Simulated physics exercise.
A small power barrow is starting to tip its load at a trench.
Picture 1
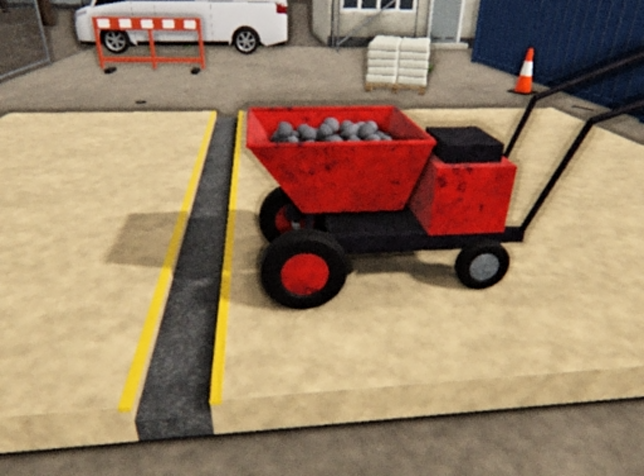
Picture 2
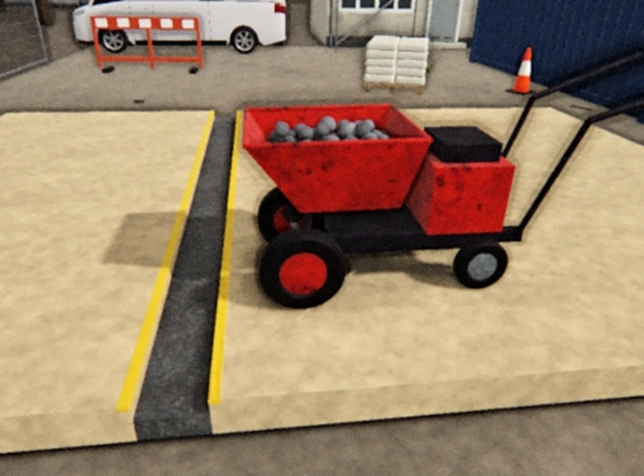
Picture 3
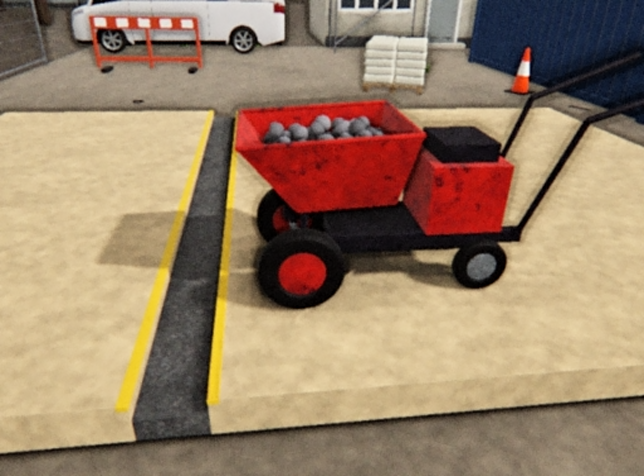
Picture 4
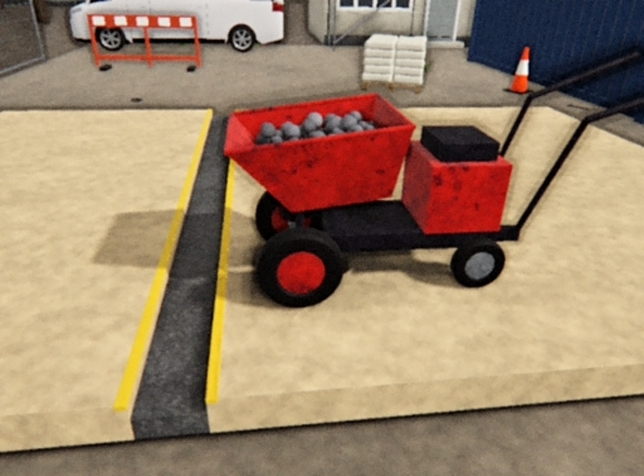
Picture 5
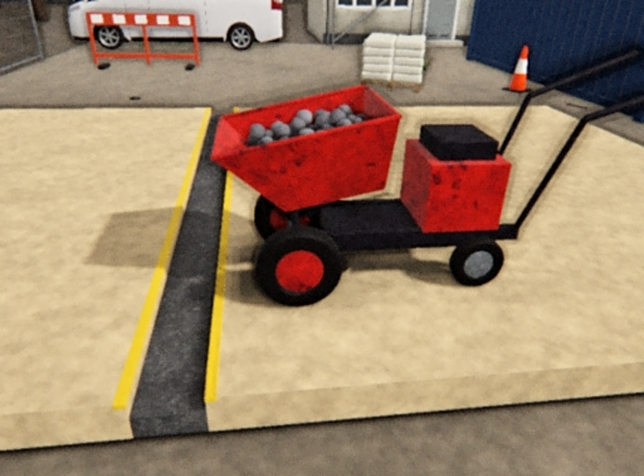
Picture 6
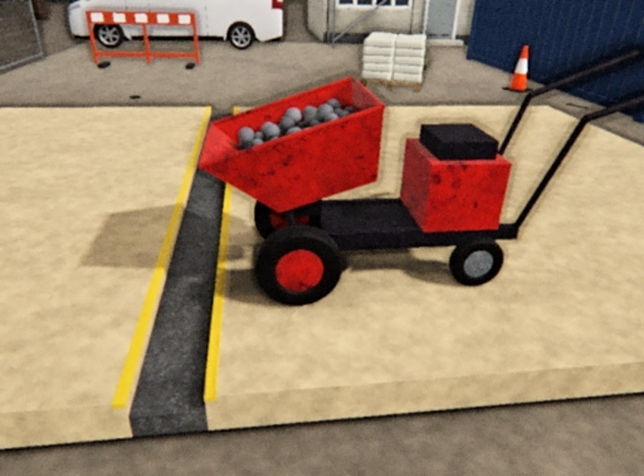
Red skip of round grey cobbles on a small power barrow tilting gradually forward to the left beside a narrow, yellow-edged trench.
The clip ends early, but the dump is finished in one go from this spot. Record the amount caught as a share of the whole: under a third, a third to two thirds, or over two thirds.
What ends in the trench is going to be under one-third of the load.
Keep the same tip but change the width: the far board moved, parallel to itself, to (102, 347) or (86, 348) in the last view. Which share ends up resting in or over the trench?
50 and 70 percent.
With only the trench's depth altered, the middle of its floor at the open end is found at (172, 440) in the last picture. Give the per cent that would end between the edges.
The share would be around 10 per cent.
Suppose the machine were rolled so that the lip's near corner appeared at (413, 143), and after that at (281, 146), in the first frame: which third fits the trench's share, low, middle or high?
Well, for the first stop the answer is below one third, and for the second it is the middle third.
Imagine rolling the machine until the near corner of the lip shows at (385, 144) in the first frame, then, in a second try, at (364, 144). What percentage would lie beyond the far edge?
The first stop gives 0 per cent; the second gives 0 per cent.
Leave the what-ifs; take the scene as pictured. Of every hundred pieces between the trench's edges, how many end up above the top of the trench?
About 25 per cent.
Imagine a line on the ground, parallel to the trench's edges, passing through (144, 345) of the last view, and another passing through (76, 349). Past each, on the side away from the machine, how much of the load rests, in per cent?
Roughly 70 and 30 %.
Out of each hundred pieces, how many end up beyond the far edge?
Roughly 65 in a hundred.
Just after the last frame, skip tipped steeply; every one in the skip.
A moment on, skip tipped right over; almost all in the skip; about a tenth beyond it; just a few falling.
Further on, skip tipped right over; roughly a third in the skip; about a tenth in or heaped over the trench; roughly half beyond it.
When it is over, skip tipped right over; roughly a quarter in the skip; about a tenth in or heaped over the trench; roughly two thirds beyond it.
